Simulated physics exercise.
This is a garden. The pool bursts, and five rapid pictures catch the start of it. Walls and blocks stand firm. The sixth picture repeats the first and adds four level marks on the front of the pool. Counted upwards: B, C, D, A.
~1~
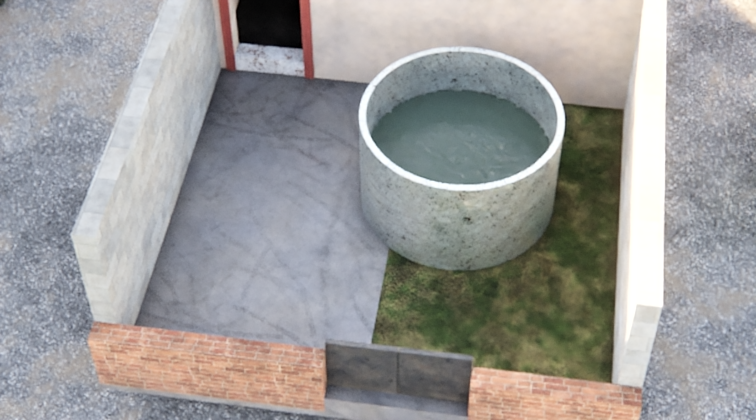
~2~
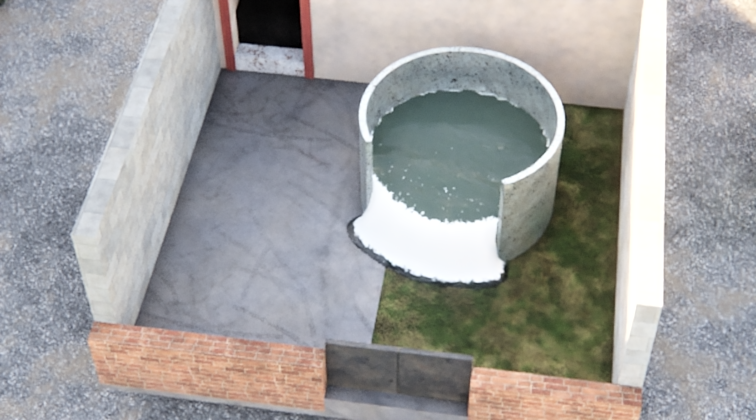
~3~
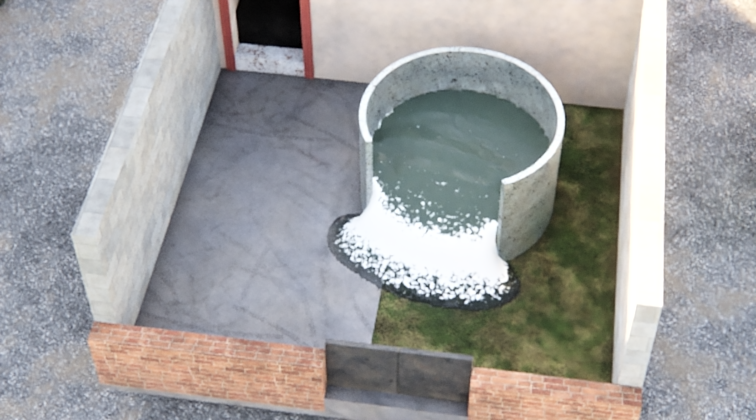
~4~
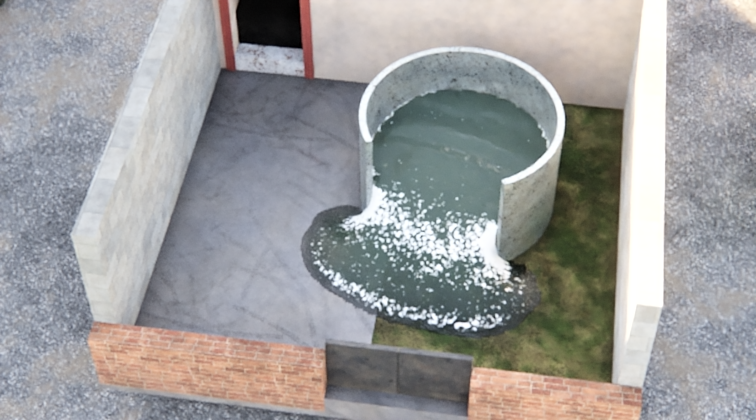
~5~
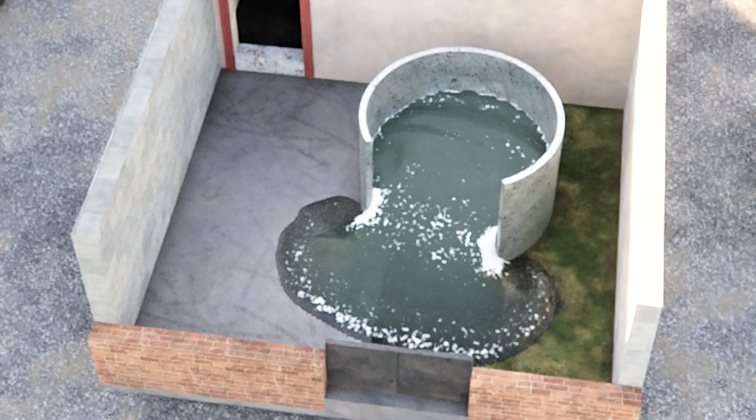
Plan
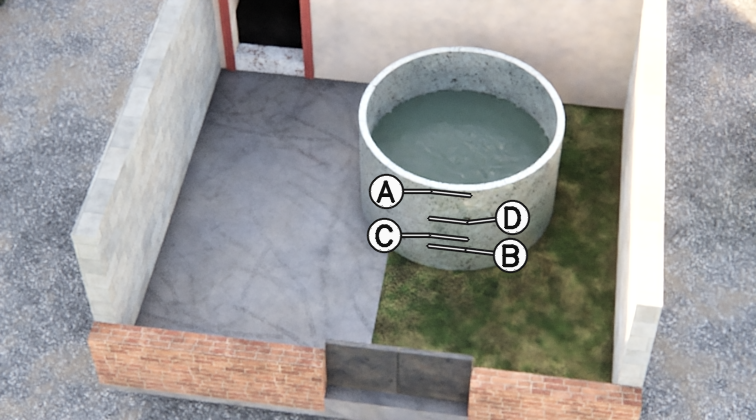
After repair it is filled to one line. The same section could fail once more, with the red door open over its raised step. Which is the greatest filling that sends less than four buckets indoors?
Use level D.
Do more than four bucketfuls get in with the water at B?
No, that is safe.
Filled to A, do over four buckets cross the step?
Yes, that goes wrong.
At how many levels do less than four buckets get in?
Three of the four.
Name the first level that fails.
Level A.
In white, A at (450, 193); B at (447, 247); C at (448, 237); D at (448, 220); from the bottom up B, C, D, A.
For level A, about 12 bucketfuls get in.
For level B, nothing gets over.
For level C, nothing gets over.
For level D, a splash gets over, under a bucket.
